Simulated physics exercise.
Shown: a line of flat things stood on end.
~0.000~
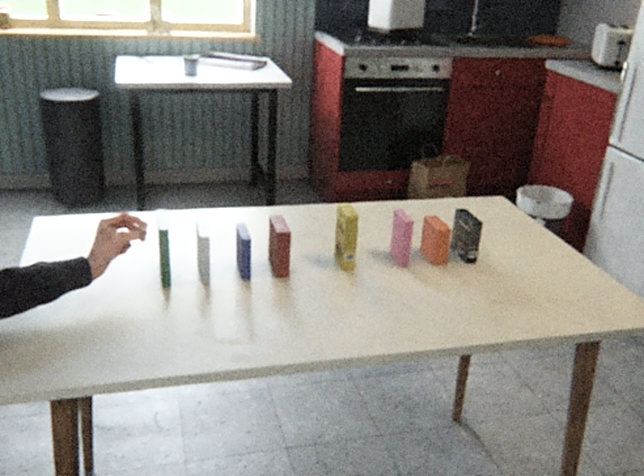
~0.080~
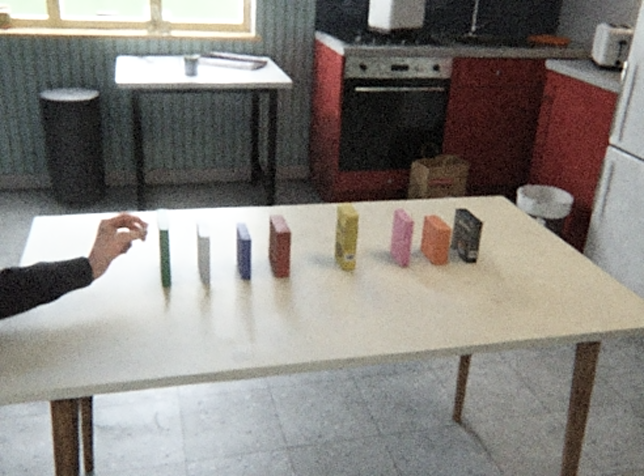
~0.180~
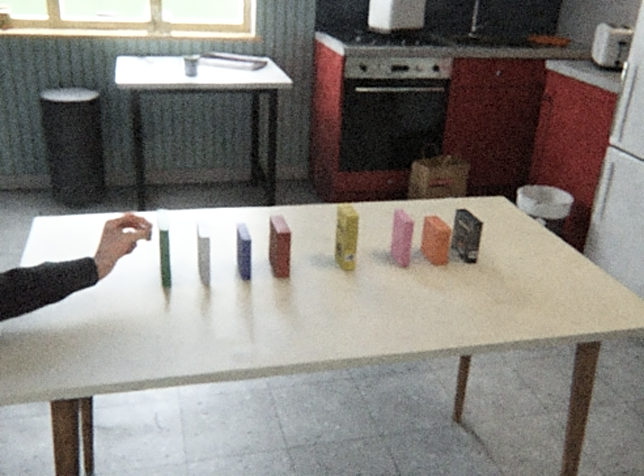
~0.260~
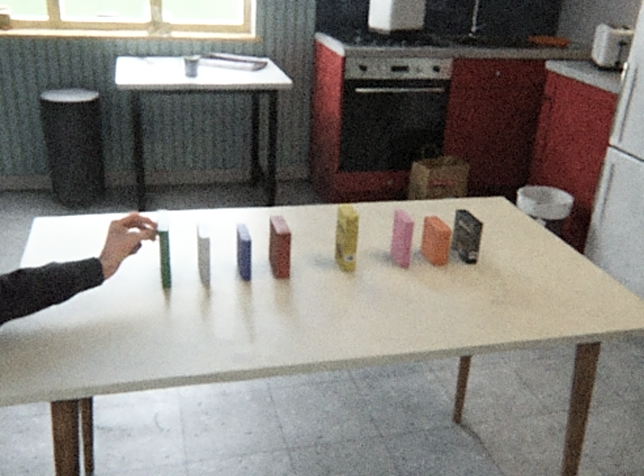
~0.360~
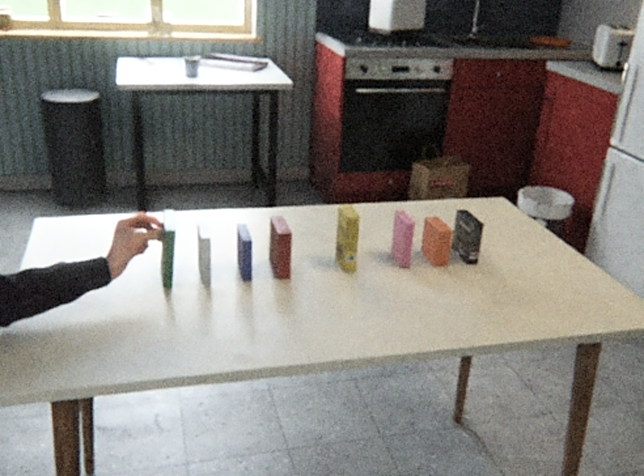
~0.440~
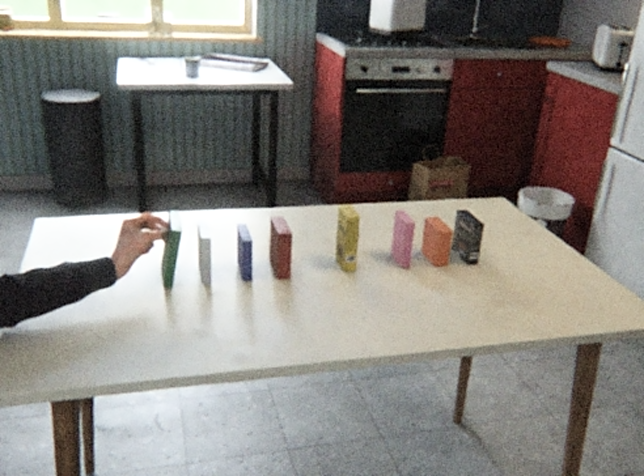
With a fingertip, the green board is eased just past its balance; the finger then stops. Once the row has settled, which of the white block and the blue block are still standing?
Result: Most likely the white block is a casualty; most likely the blue block is a casualty.
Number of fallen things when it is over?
Total count - 4.
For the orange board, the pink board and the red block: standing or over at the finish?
The orange board remains standing; the pink board remains standing; the red block goes down.
After 0.84 s, green board 70° over; white block turned 63° from how it was put near (231, 259); blue block turned 35° from how it was put near (260, 252); red block turned 5° from how it was put.
After 0.94 s, green board 75° over; white block turned 74° from how it was put near (233, 262); blue block turned 63° from how it was put near (270, 257); red block turned 55° from how it was put.
In the end (2.1 s), toppled on the table, white block, red block and blue block; the other 3 unmoved. At the end, from the last picture's camera, white block near (233, 263), blue block near (275, 259).
